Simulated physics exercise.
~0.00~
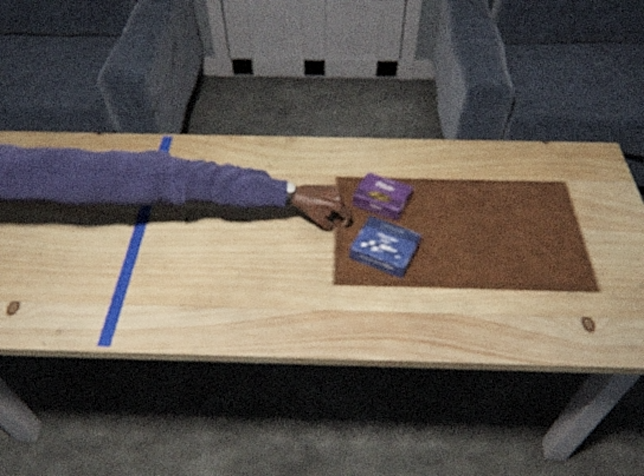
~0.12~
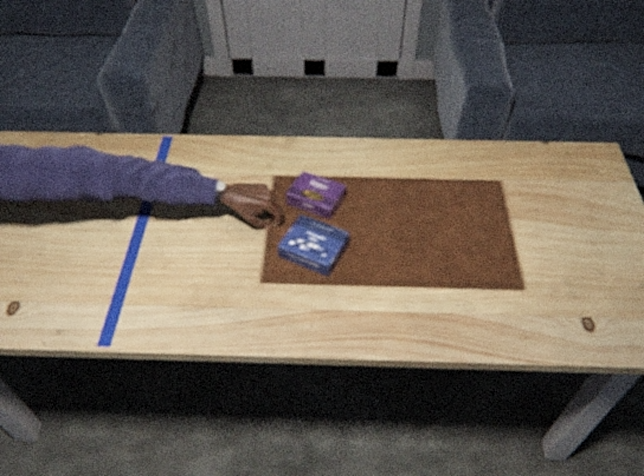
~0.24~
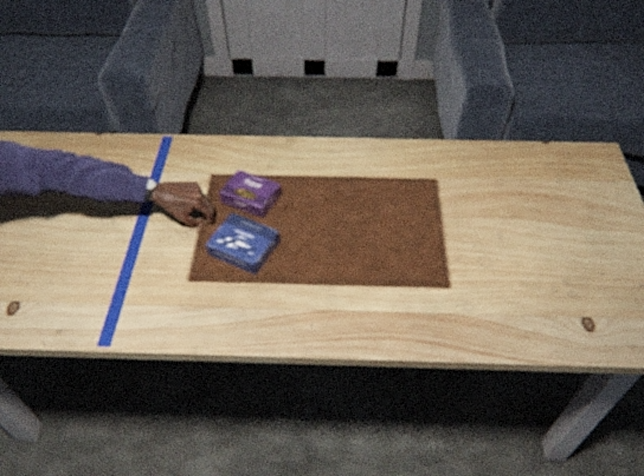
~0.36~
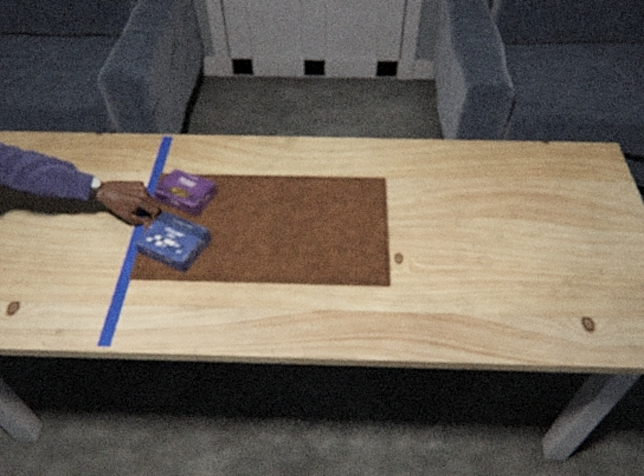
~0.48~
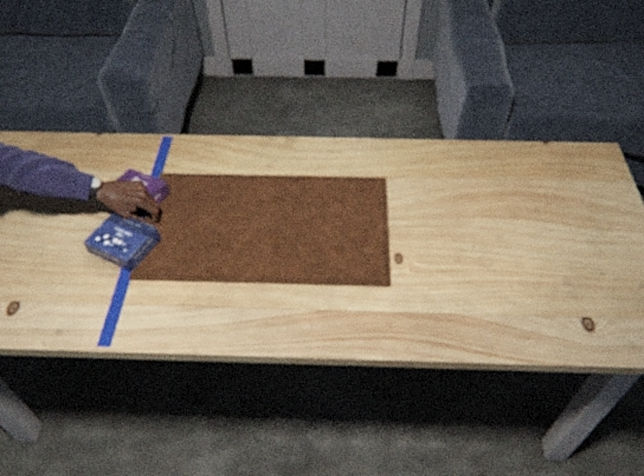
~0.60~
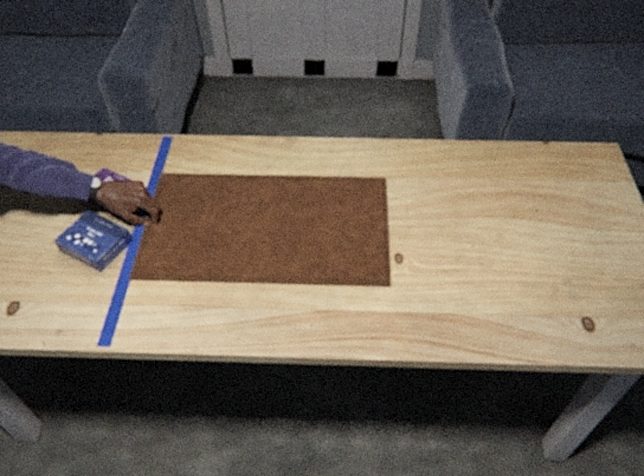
An arm in a purple sleeve pulled a brown cloth carrying a blue packet and a purple packet leftward across a wooden table. The cloth stopped at the blue tape, and both packets kept sliding left, off its front edge and past the line.
